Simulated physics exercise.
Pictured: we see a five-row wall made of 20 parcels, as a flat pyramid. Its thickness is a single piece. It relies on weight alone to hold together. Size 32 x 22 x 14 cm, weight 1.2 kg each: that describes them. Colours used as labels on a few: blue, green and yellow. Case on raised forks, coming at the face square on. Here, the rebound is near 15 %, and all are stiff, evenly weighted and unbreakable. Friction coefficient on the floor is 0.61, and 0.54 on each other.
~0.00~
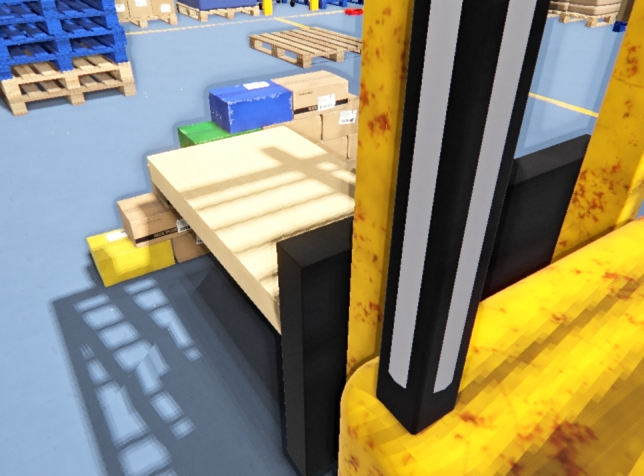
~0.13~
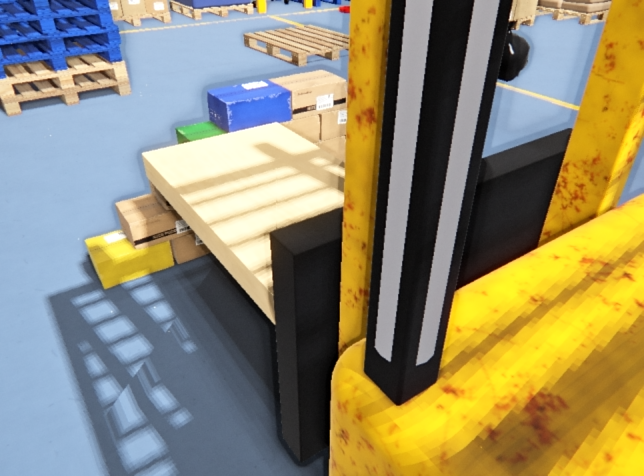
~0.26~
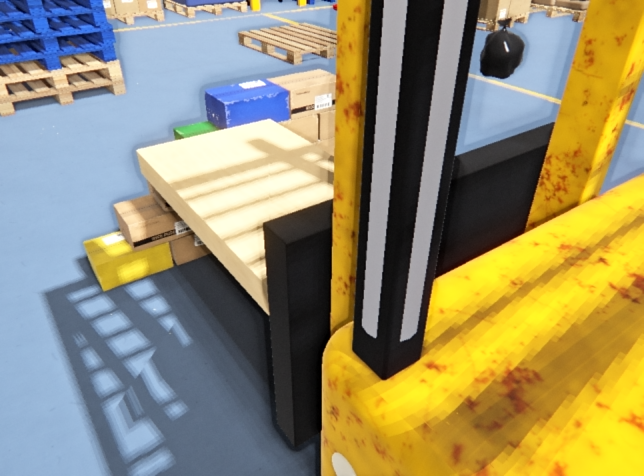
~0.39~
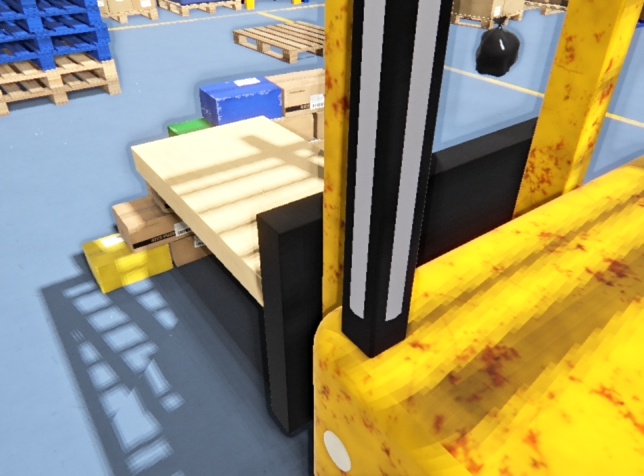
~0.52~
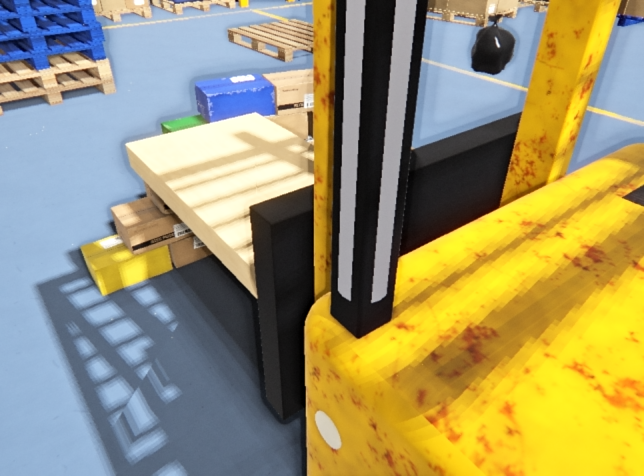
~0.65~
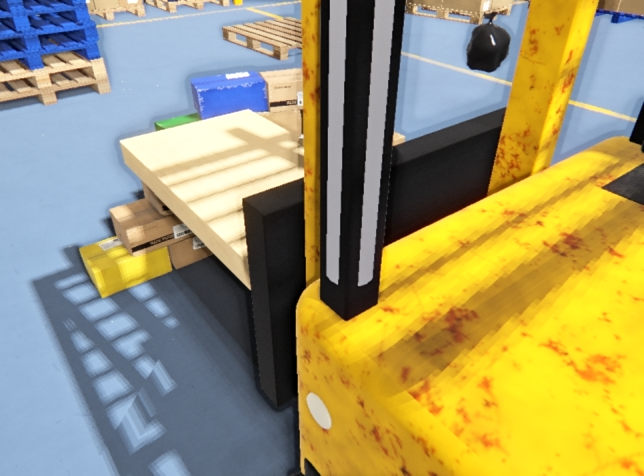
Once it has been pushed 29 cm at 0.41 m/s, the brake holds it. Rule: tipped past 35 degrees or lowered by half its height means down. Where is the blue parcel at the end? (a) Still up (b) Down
Down (b).
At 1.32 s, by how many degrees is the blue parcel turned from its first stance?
Close to 130° of tilt compared with the start.
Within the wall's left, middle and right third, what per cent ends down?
20, 40 and 0 per cent, from left to right.
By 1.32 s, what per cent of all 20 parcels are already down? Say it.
By that time it is 20 percent.
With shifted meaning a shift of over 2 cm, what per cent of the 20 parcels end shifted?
Shifted fraction is 25 per cent.
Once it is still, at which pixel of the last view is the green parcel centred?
Near (211, 193).
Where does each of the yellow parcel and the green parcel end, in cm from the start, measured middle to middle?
Yellow: About 0 cm, green: About 45 cm.
After 0.96 s, 2 of the 20 parcels down; blue parcel leaning 40°, 10 cm lower; green parcel on its side.
After 1.32 s, 4 of the 20 parcels down; blue parcel on its side; green parcel on its side.
At rest (2.4 s), 4 of the 20 parcels down; blue parcel upside down; green parcel on its side; yellow parcel unmoved. As the last picture would show them, middles, blue parcel near (177, 157), green parcel near (211, 193).
